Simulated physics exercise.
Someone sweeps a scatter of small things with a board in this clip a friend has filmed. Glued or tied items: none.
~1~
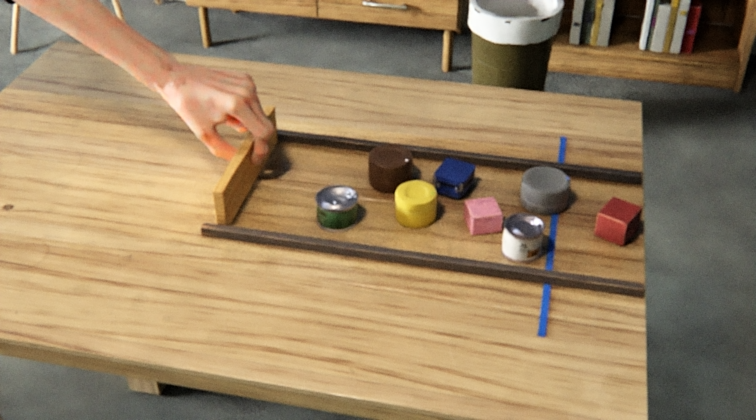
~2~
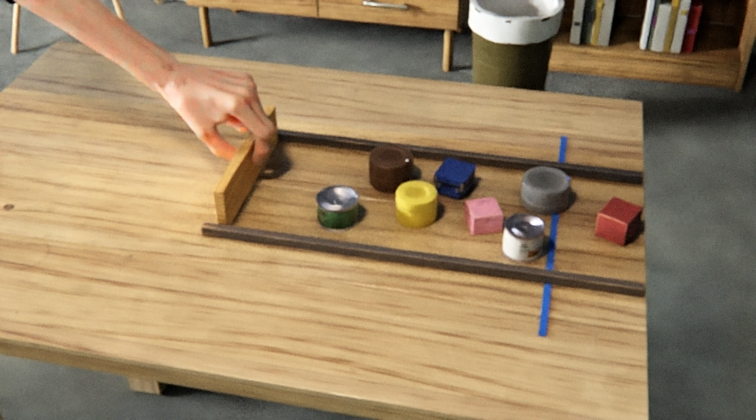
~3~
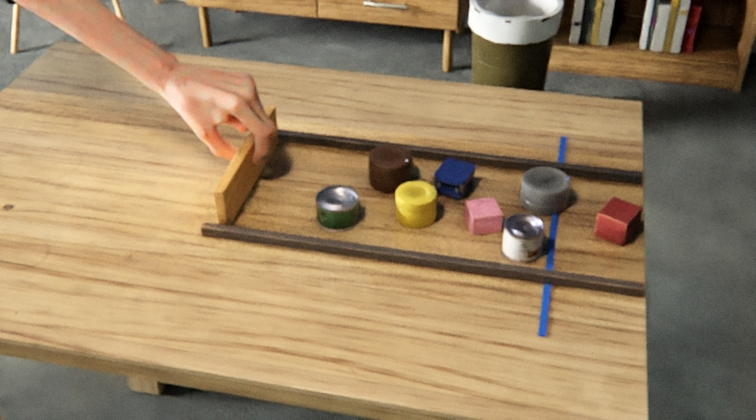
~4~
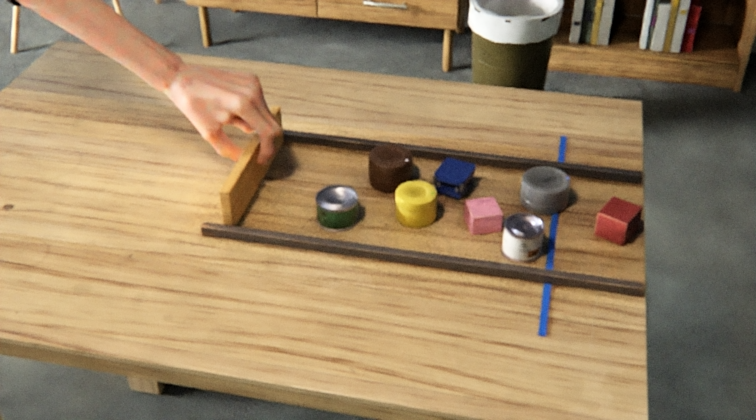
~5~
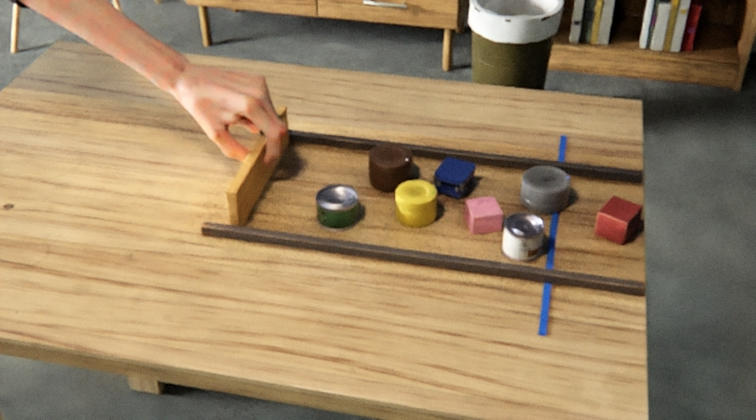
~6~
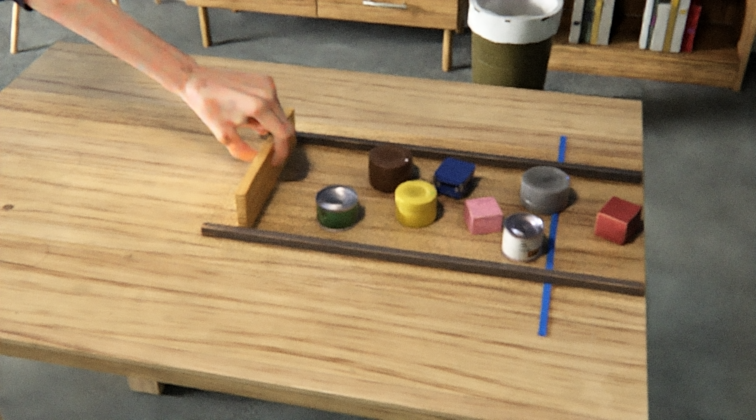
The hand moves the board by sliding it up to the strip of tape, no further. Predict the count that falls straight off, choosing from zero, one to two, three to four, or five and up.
One to two come down.
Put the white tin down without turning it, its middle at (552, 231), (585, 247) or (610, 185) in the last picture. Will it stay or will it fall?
The white tin stays put; stays put; goes off.
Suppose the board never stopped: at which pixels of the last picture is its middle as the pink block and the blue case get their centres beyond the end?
First near (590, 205), second near (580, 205).
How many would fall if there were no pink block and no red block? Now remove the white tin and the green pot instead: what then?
You'd see 1 fallen, and 1 in the other try.
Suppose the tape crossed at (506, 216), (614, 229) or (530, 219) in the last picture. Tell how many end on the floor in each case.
0, 5, 0.
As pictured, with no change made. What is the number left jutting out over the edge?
Things overhanging at the end: 1.
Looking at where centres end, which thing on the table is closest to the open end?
I'd say the red block.
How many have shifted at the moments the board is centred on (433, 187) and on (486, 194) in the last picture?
In order, the tallies are 5 and 7.
Soon after, none off yet; red block at rest near (618, 221); grey lid at rest near (545, 190); white tin at rest near (523, 238).
Then, none off yet; red block moving near (627, 224); grey lid moved about its own width near (617, 196); white tin moved about its own width near (569, 249).
At rest, the number that fall off is one or two; fallen, grey lid.
